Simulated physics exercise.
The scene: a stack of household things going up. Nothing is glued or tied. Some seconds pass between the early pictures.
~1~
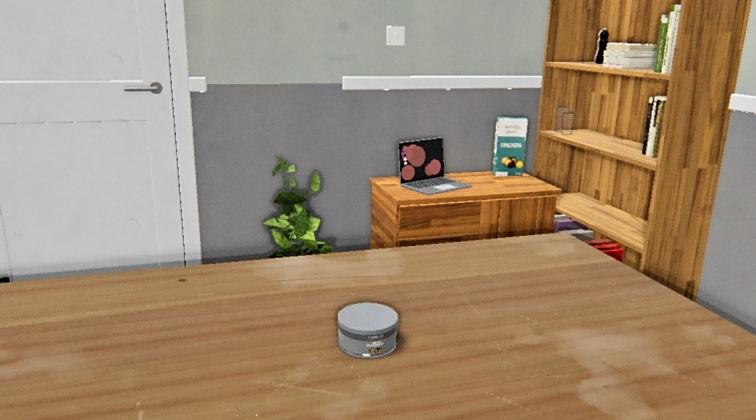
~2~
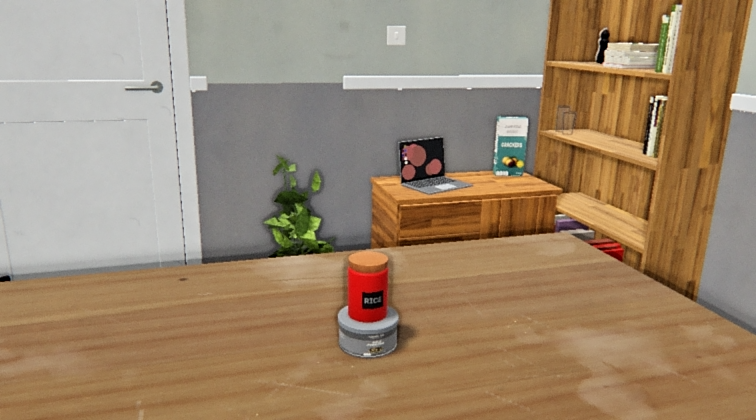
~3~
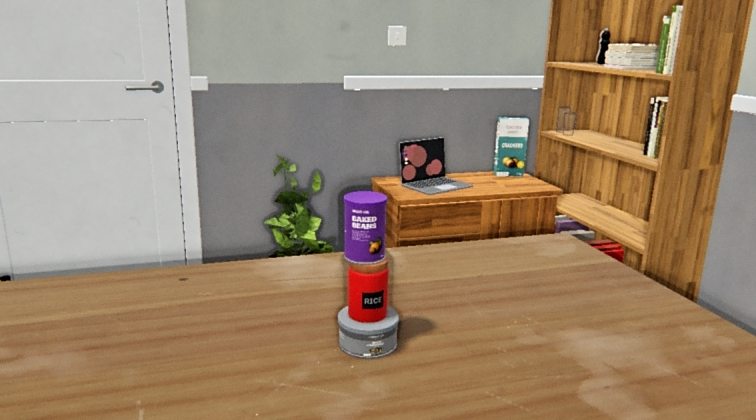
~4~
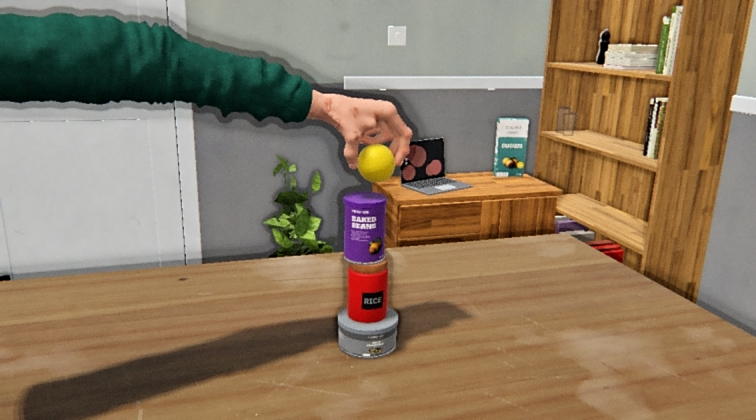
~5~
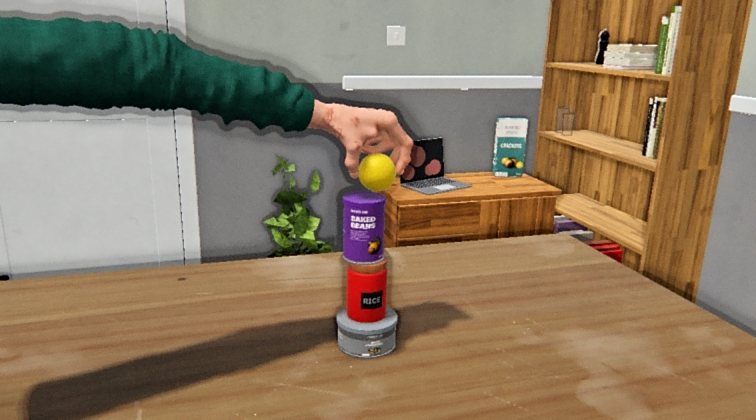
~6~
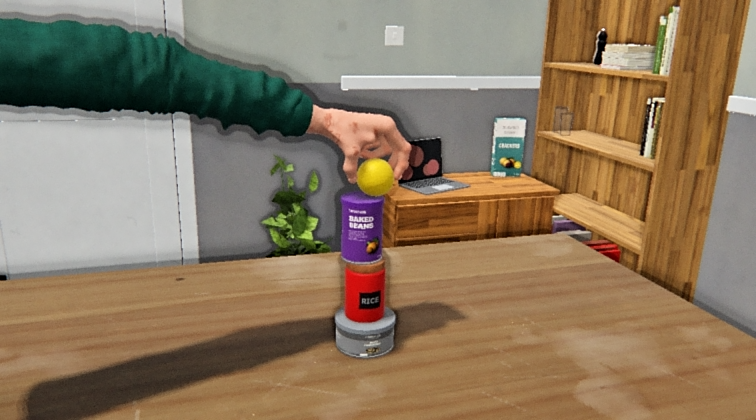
A hand in a green sleeve lowers a yellow lemon onto stacked purple, red and grey containers.
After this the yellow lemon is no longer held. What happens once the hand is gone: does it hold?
It holds.
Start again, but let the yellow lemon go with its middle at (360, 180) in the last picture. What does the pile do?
Then it stays up.
Then, 0.20 s on from there, no change.
Then, 0.40 s on from there, yellow lemon resting near (375, 178).
In the end, all 4 unmoved. At the end, from the last picture's camera, yellow lemon near (375, 178). The pile keeps its balance.
